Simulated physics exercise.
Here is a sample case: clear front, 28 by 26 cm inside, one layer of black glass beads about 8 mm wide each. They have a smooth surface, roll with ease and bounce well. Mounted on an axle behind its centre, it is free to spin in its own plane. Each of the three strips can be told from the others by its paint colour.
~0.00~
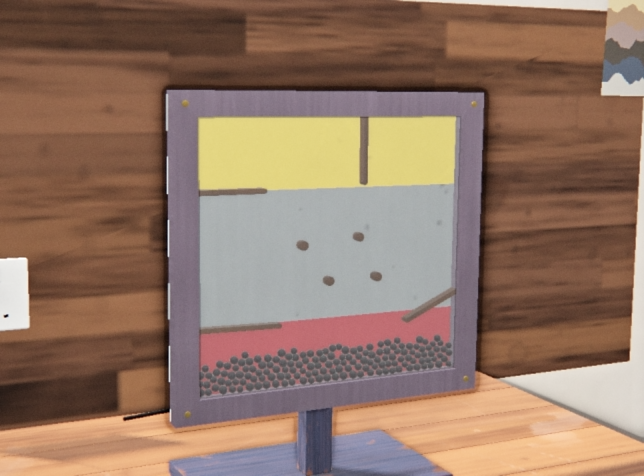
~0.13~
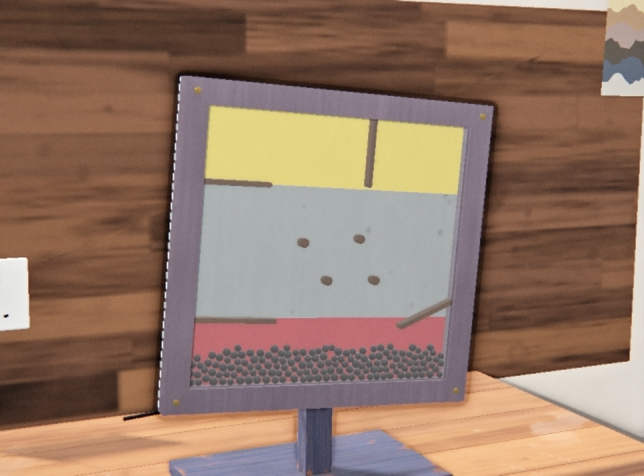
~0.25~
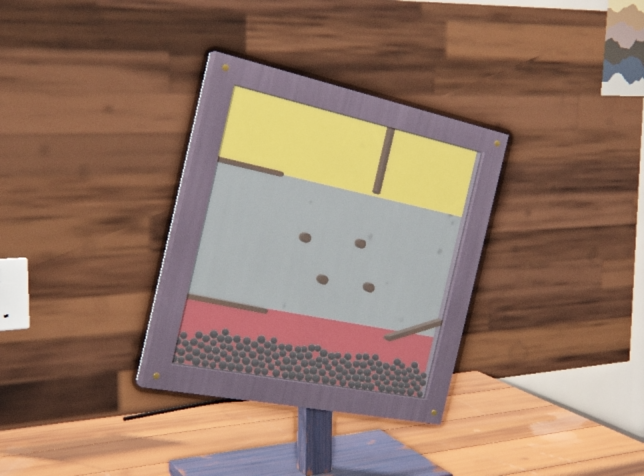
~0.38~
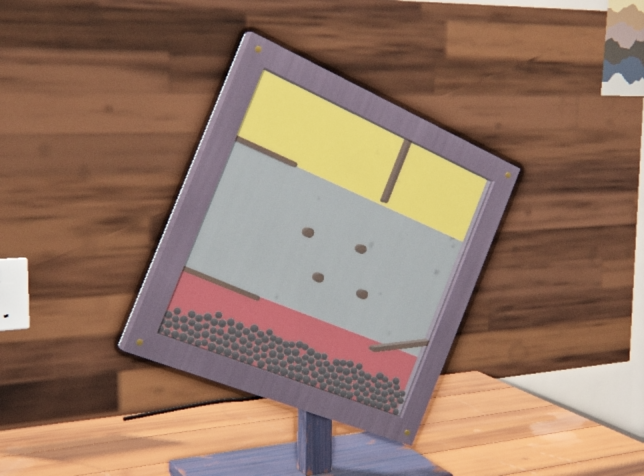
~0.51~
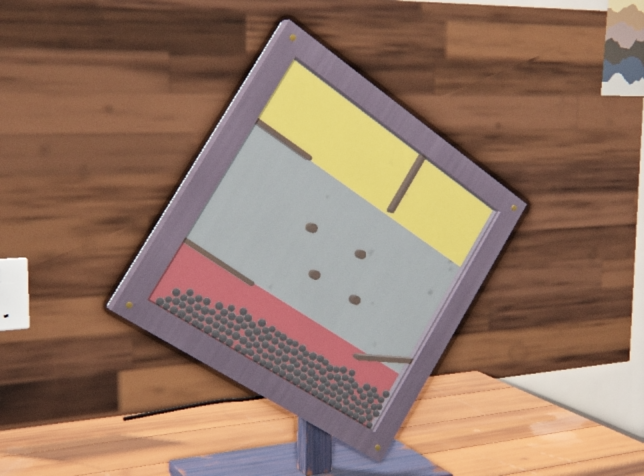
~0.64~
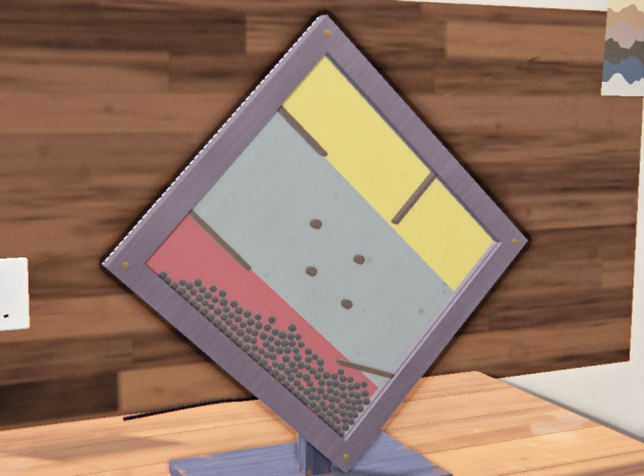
At first, a square, clear-fronted case with yellow, grey and red strips stands nearly level on a stand, small dark beads heaped along its bottom. It then turns steadily clockwise, the painted strips slanting down to the right, and the beads shift into a sloping layer along the tilted lower side.
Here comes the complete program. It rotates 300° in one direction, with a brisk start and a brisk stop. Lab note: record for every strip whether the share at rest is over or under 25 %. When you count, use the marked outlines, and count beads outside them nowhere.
Recorded: Red under, yellow under, grey over.
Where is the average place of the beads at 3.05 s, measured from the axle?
Some 8 cm left and 1 cm below.
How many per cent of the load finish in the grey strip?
The answer is near 70 percent.
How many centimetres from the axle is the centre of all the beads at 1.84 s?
9 cm left, 7 cm below.
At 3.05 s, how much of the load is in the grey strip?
Reading: Around 15 per cent of the load.
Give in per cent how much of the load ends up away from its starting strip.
Something near 85 per cent end up elsewhere.
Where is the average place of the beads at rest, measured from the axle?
The middle sits around 5 cm left of it and 11 cm below it.
By 1.84 s, it stands 135° clockwise; the beads' middle is 9 cm left of and 7 cm below the centre; red 50 %, yellow 35 %, grey 20 %.
By 3.05 s, it has come round 226° clockwise; the beads' middle is 8 cm left of and 1 cm below the centre; red 10 %, yellow 75 %, grey 15 %.
By 4.09 s, it has come round 300° clockwise; the beads' middle is 5 cm left of and 9 cm below the centre; red 10 %, yellow 15 %, grey 70 %.
At rest by 4.9 s, it has come round 300° clockwise; red 15 %, yellow 15 %, grey 70 %.
